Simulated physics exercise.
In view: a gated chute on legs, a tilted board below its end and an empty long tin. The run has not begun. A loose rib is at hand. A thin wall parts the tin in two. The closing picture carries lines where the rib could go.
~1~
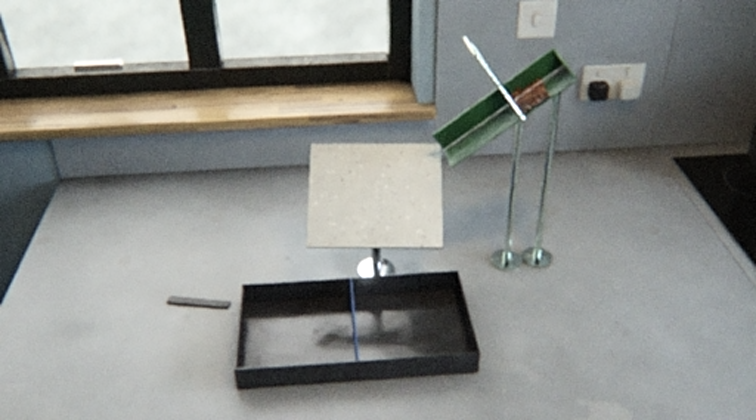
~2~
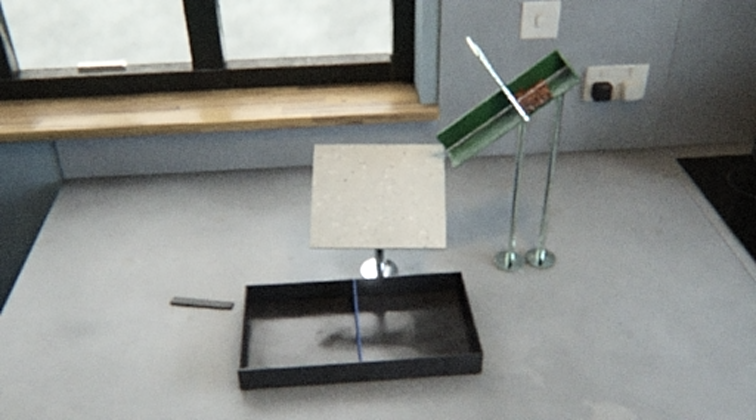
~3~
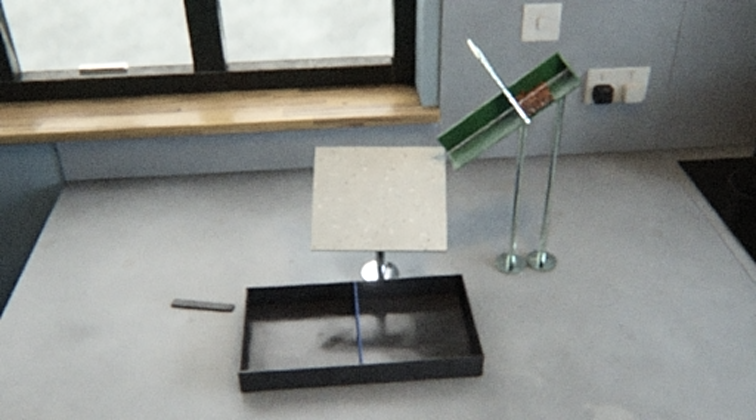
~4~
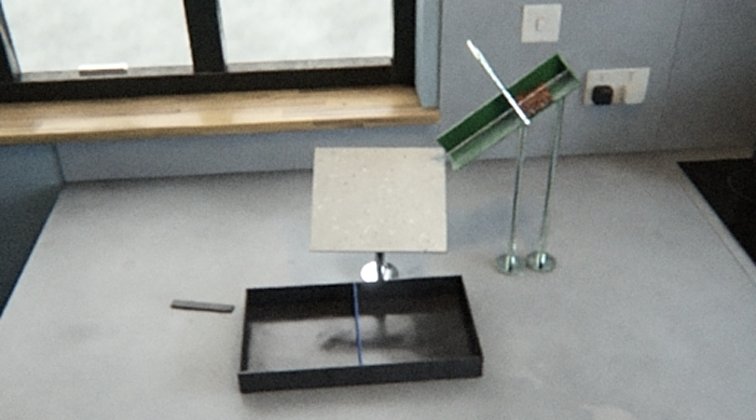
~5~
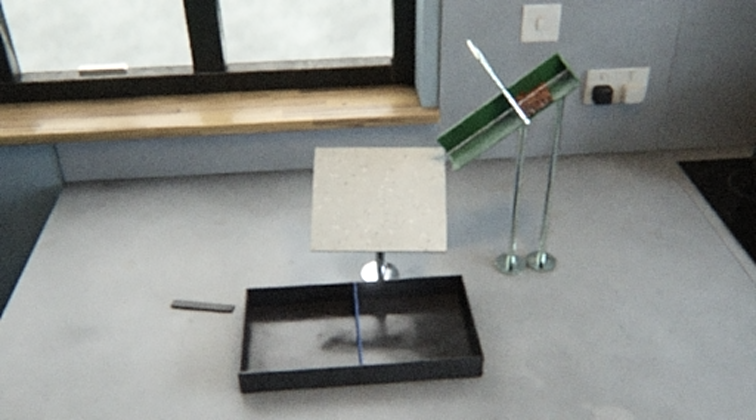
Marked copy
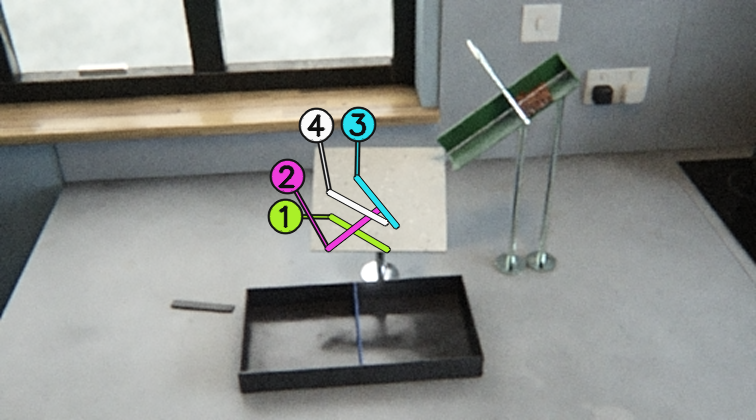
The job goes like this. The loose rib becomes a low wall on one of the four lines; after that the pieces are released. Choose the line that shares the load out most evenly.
The best line is 2.
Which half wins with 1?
The right half.
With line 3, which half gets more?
The right half.
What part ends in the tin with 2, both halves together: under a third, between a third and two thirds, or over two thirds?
Over two thirds.
On the marked copy, line 1 from (331, 216) to (387, 249); line 2 from (379, 208) to (328, 248); line 3 from (357, 178) to (396, 225); line 4 from (329, 192) to (385, 222).
With 1, of what is caught, about a tenth in the left half, almost all in the right.
With 2, of what is caught, roughly half in the left half, roughly half in the right.
With 3, of what is caught, just a few in the left half, almost all in the right.
With 4, of what is caught, about a tenth in the left half, almost all in the right.
